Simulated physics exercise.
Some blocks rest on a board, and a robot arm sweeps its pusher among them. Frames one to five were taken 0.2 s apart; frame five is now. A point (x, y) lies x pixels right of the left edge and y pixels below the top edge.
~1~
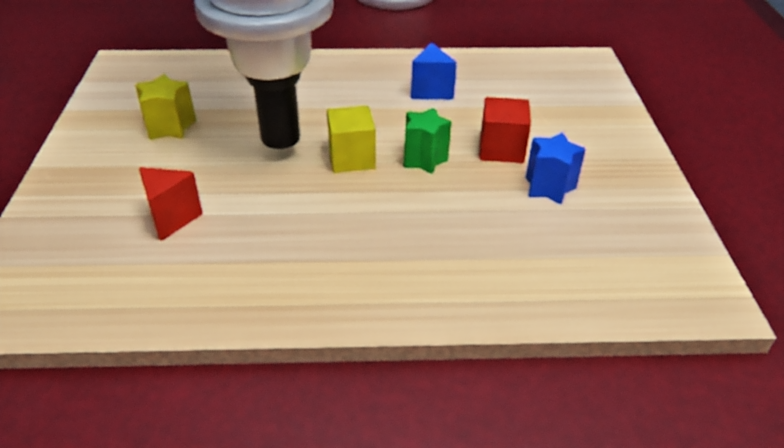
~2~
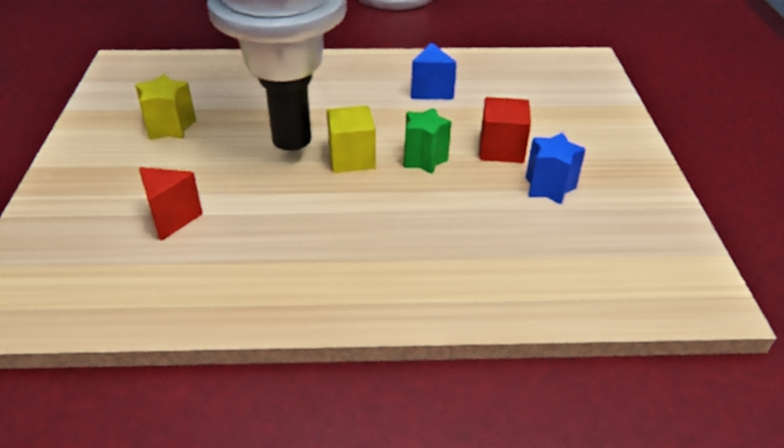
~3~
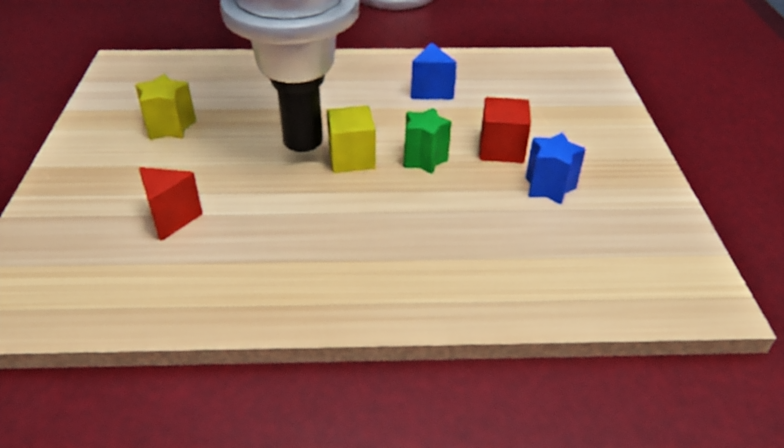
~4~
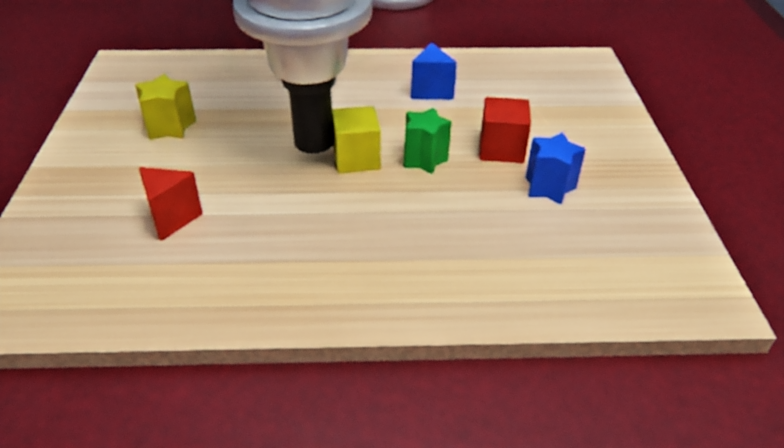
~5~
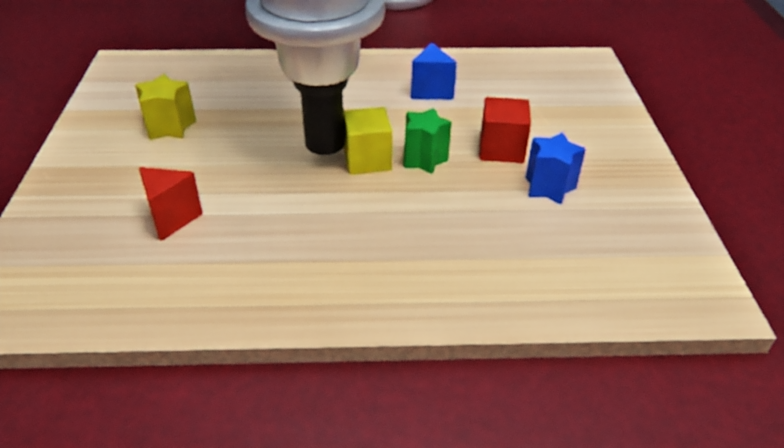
A robot arm moves right and pushes the yellow block slightly toward the green star.
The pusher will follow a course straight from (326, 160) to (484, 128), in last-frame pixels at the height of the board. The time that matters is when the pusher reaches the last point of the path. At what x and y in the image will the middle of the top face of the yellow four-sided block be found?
In the picture, it is at (473, 117).
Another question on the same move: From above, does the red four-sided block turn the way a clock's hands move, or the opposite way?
Its rotation is counterclockwise.
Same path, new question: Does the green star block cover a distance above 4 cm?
My answer is yes.
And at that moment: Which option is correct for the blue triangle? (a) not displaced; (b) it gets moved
The one that fits is a, not displaced.
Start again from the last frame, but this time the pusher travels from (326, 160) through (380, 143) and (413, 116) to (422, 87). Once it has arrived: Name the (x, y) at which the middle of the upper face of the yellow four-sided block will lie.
That would be at about pixel (425, 111).
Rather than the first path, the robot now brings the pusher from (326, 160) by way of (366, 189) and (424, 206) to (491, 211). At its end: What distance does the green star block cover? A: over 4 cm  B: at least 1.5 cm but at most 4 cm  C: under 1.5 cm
I choose C.
What follows on the original path. One third of the way, pusher (382, 133); yellow four-sided block (423, 116), turned 35° clockwise; green star block (465, 124), turned 20° clockwise.
Two thirds of the way, pusher (436, 122); yellow four-sided block (466, 116), turned 65° clockwise; green star block (496, 136), turned 55° clockwise; red four-sided block (521, 111), turned 35° anticlockwise.
At the end, pusher (486, 112); yellow four-sided block (473, 117), turned 75° clockwise; green star block (499, 139), turned 60° clockwise; blue triangle in place; red four-sided block (521, 111), turned 35° anticlockwise.
